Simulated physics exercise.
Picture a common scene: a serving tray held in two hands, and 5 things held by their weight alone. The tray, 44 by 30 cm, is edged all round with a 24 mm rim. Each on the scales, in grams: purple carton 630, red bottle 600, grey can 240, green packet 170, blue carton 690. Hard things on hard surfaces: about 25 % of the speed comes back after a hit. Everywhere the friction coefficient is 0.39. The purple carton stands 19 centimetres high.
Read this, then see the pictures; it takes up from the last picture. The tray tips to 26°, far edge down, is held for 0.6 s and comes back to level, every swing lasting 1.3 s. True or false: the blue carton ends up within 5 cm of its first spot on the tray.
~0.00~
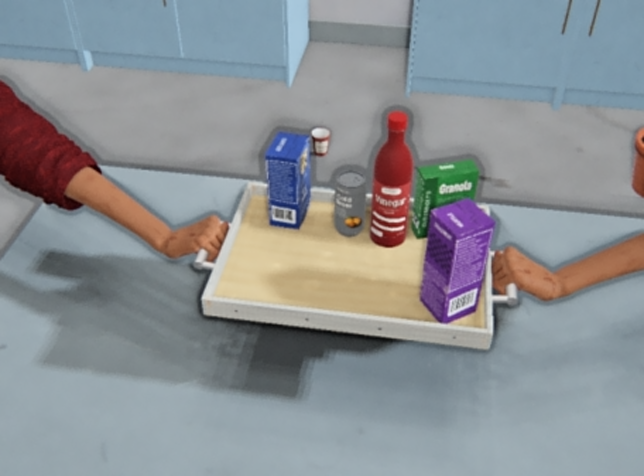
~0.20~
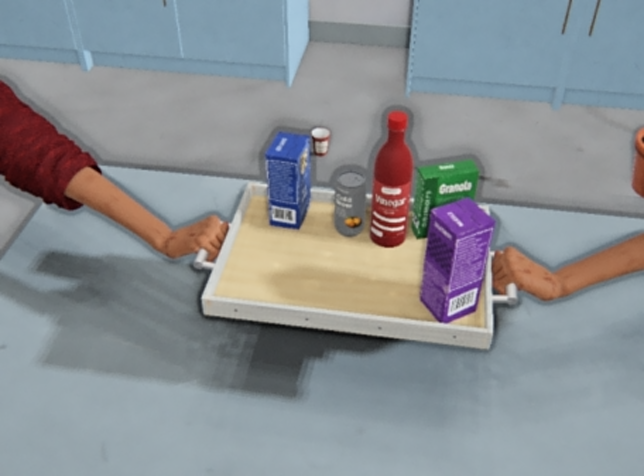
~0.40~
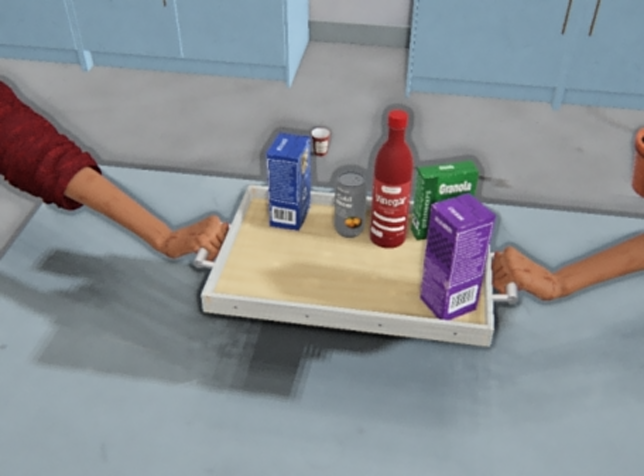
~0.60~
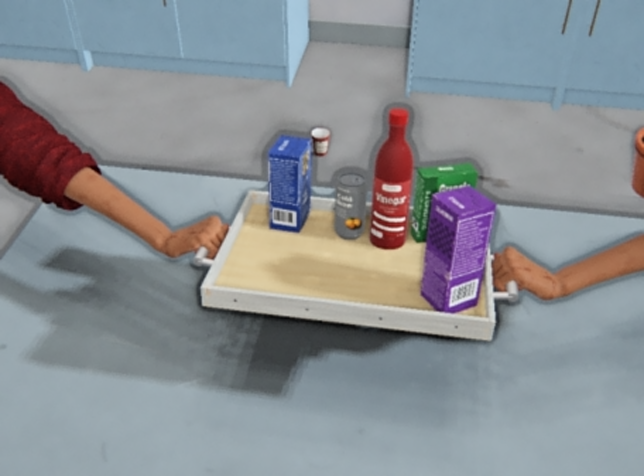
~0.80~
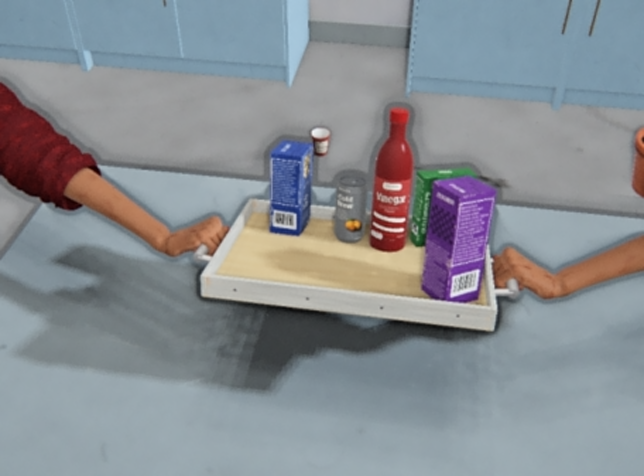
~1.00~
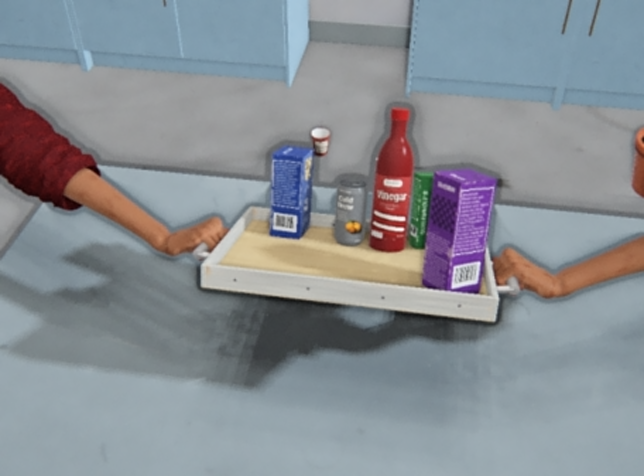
True.
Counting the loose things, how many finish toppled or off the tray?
Altogether, 3.
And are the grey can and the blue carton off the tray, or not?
The grey can is kept in bounds, the blue carton is kept in bounds.
After 1.40 s, tray tilted 26°, far edge down; red bottle and green packet now off the tray; purple carton moved 5 cm; grey can moved 4 cm.
After 2.40 s, tray tilted 21°, far edge down; purple carton now off the tray; grey can 3° off its base.
In the end (3.8 s), off the tray, purple carton, red bottle and green packet; the other 2 under 5 cm from the start. At the end, from the last picture's camera, blue carton near (293, 178).
